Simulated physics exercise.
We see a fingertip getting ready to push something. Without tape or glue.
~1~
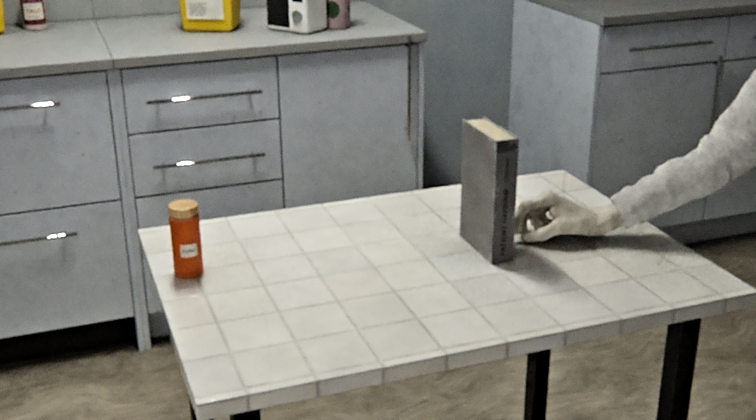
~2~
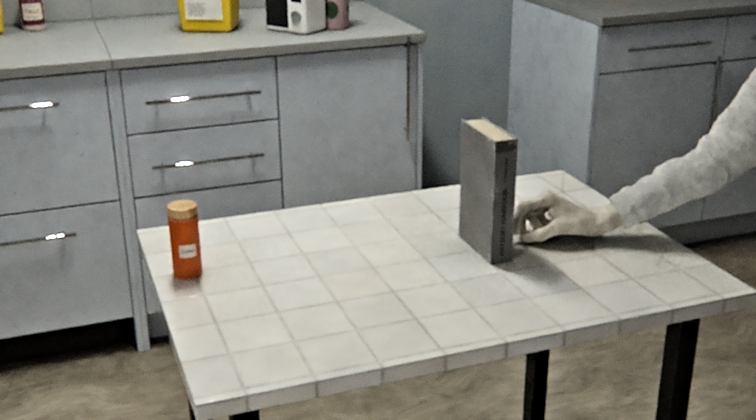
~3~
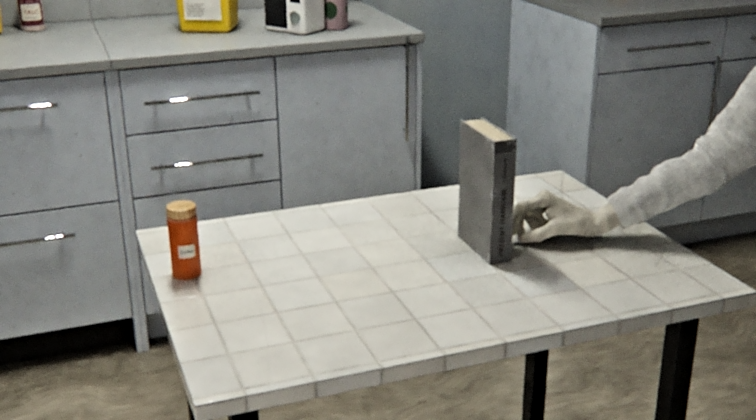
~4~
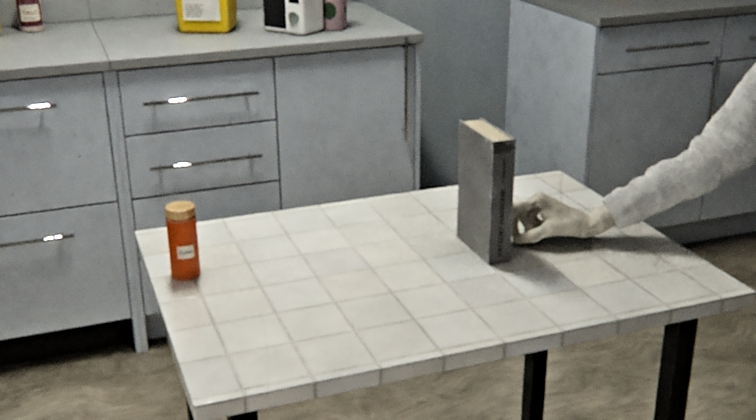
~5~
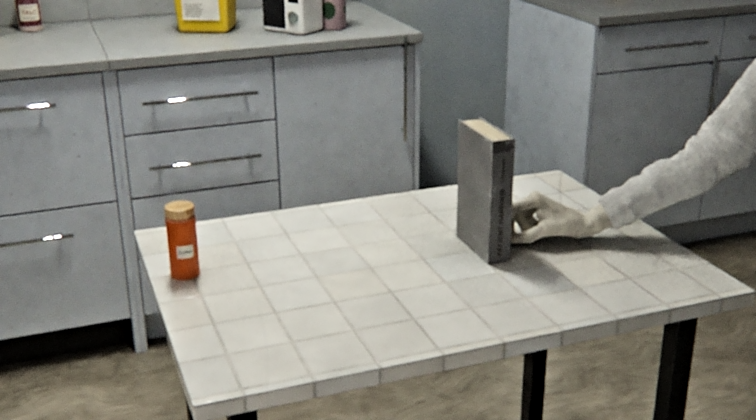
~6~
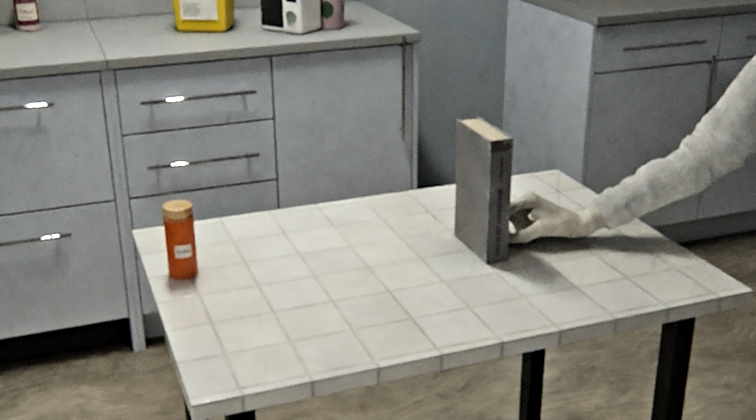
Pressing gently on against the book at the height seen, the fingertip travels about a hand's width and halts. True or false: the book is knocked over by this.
False.
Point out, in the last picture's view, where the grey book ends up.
End point in the final view: About (421, 199).
Then, 0.40 s past the last view, grey book displaced a little near (468, 192).
Then, 0.70 s past the last view, grey book displaced a little near (449, 194).
Then, 1.10 s past the last view, grey book displaced about its own width near (423, 198).
Finally, moved from the start, grey book. Final places as the last picture's camera would see them, grey book near (421, 199).
